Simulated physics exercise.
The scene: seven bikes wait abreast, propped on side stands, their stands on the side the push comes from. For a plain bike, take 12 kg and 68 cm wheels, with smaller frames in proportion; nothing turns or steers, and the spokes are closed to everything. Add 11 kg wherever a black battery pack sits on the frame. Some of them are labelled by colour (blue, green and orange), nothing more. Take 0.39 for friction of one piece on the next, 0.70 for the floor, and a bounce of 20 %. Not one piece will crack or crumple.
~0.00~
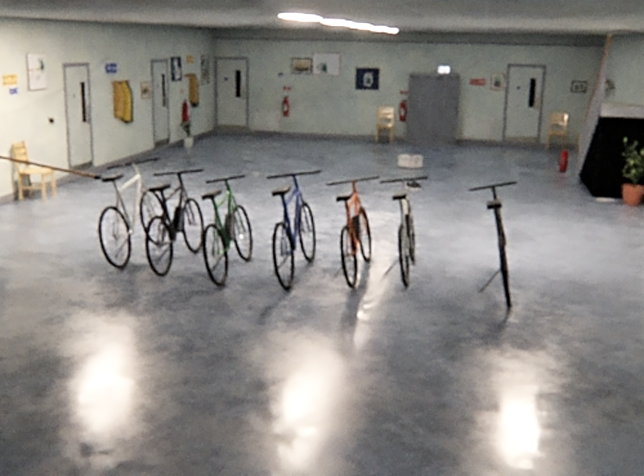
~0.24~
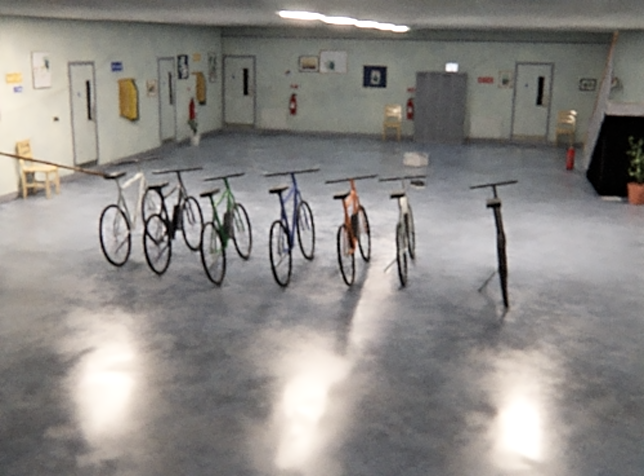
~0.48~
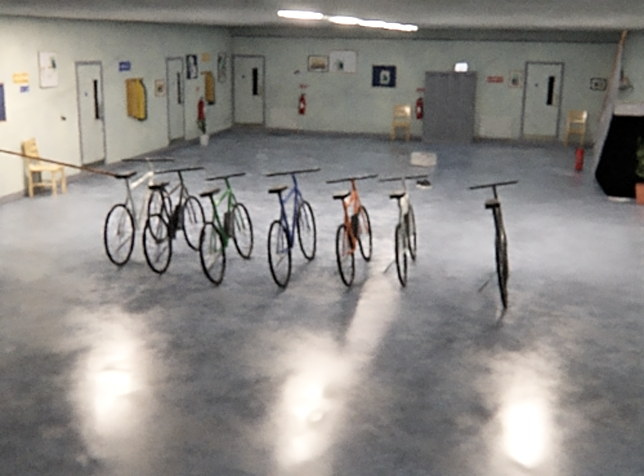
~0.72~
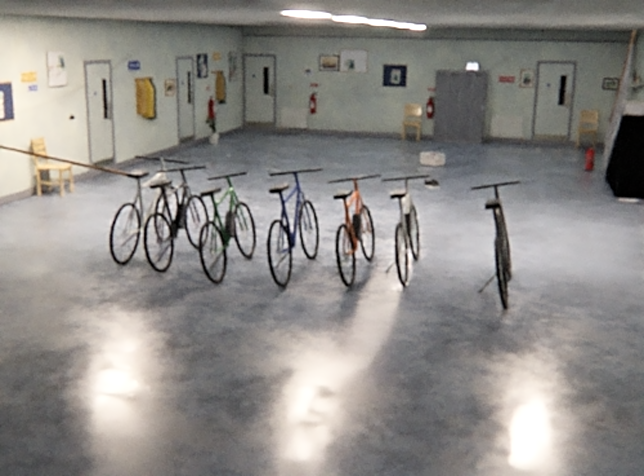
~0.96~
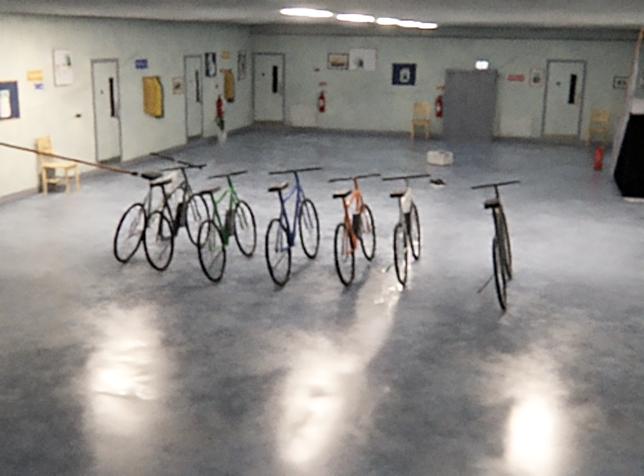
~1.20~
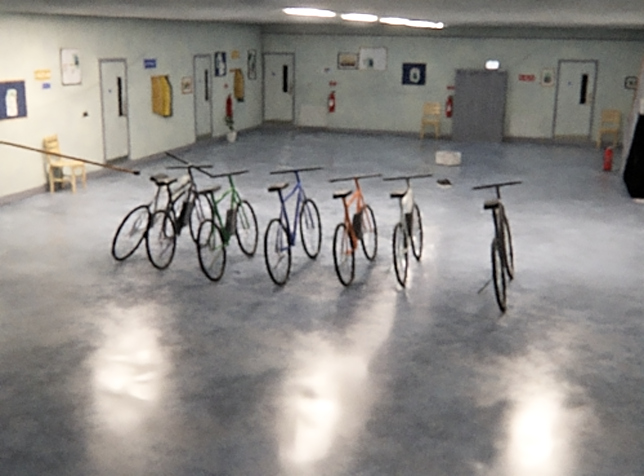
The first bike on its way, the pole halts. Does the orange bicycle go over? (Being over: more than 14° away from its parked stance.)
It stays up.
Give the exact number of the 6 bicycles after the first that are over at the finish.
2.
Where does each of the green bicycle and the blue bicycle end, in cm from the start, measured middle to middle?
Displacement in cm - green: 20; blue: 0.
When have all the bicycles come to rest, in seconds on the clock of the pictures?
2.5 s, give or take.
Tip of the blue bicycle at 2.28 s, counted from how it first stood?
Angle at that time, about 0 degrees.
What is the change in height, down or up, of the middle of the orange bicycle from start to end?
0 cm lower.
After 1.76 s, 1 of the 6 other bicycles over; orange bicycle unmoved.
After 1.94 s, 1 of the 6 other bicycles over; orange bicycle unmoved; green bicycle leaning 9°.
After 2.10 s, 2 of the 6 other bicycles over; orange bicycle unmoved; green bicycle leaning 20°.
After 2.28 s, 2 of the 6 other bicycles over; orange bicycle unmoved; green bicycle leaning 25°.
At rest (2.7 s), 2 of the 6 other bicycles over; orange bicycle unmoved; green bicycle leaning 26°; blue bicycle unmoved. Four left standing. As the last picture would show them, middles, orange bicycle near (354, 226), green bicycle near (245, 223).
